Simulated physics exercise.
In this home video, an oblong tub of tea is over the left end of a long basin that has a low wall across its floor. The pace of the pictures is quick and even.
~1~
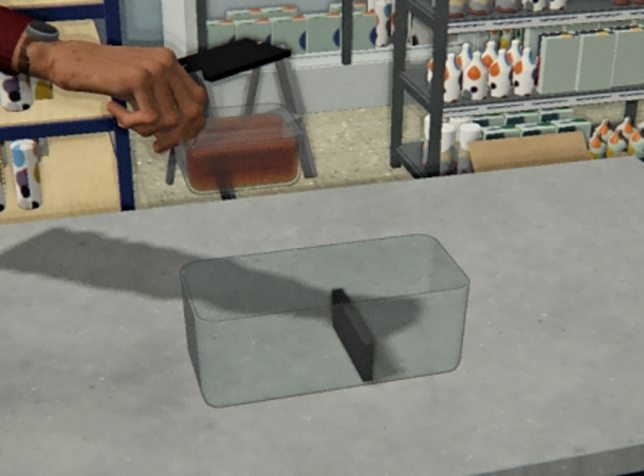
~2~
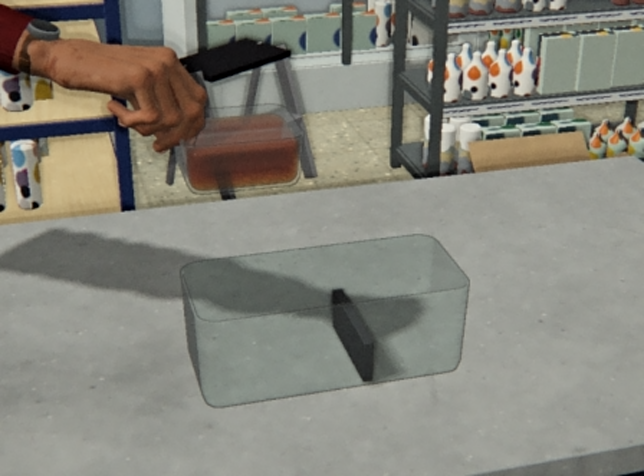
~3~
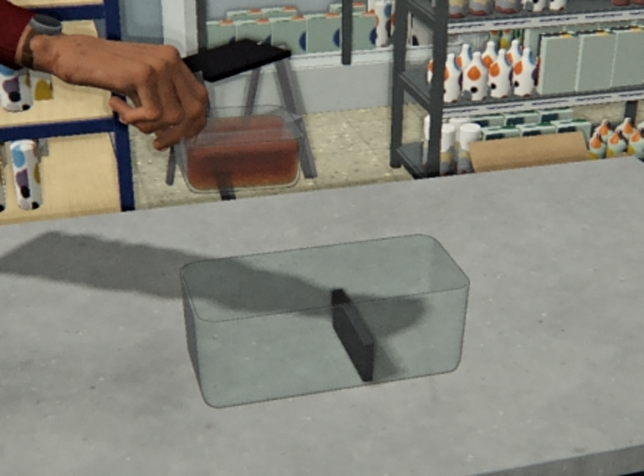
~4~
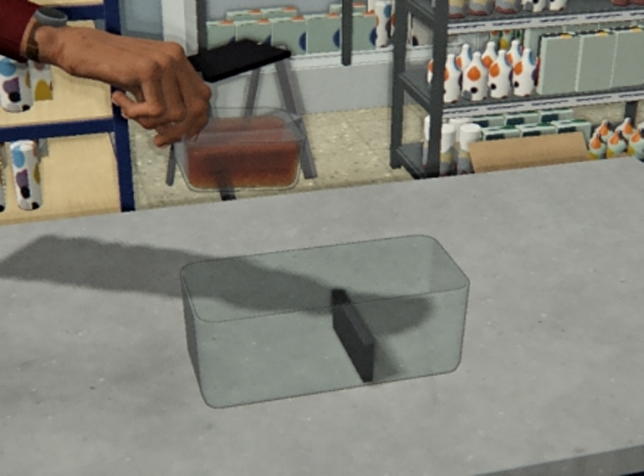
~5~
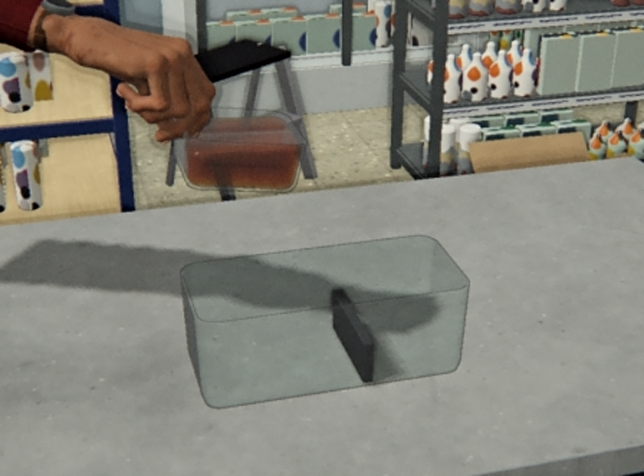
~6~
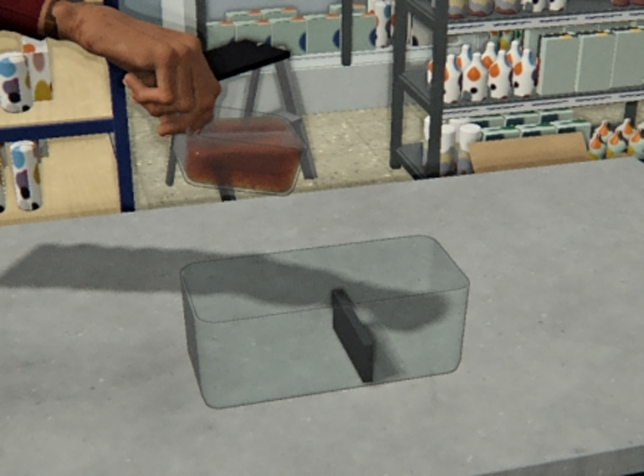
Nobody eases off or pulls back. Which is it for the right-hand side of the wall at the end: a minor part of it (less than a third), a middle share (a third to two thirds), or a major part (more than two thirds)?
Midrange share.
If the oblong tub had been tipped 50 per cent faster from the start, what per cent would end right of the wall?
Around 40 per cent ends up there.
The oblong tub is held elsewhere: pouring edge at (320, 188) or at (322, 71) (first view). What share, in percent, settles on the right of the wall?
Around 65 percent first, around 70 percent second.
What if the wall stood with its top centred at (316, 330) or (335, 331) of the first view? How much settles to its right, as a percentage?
Roughly 75 per cent first and roughly 70 per cent second.
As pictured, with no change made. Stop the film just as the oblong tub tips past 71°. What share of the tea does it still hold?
Some 35 in a hundred has yet to spill out.
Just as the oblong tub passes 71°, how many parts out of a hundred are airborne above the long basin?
About 50 per cent.
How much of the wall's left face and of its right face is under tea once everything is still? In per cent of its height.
20 left, 40 right, give or take.
A moment on, the oblong tub is tipped part way and 34 per cent is still to pour, 5 is left of the wall and 13 right of it.
Next, the oblong tub is tipped right over and 5 per cent is still to pour, 29 is left of the wall and 57 right of it.
Then the oblong tub is tipped right over and 0 per cent is still to pour, 40 is left of the wall and 56 right of it.
Later the oblong tub is tipped right over and 0 per cent is still to pour, 41 is left of the wall and 57 right of it.
At rest 41 per cent lies left of the wall, 57 right of it and 2 outside.
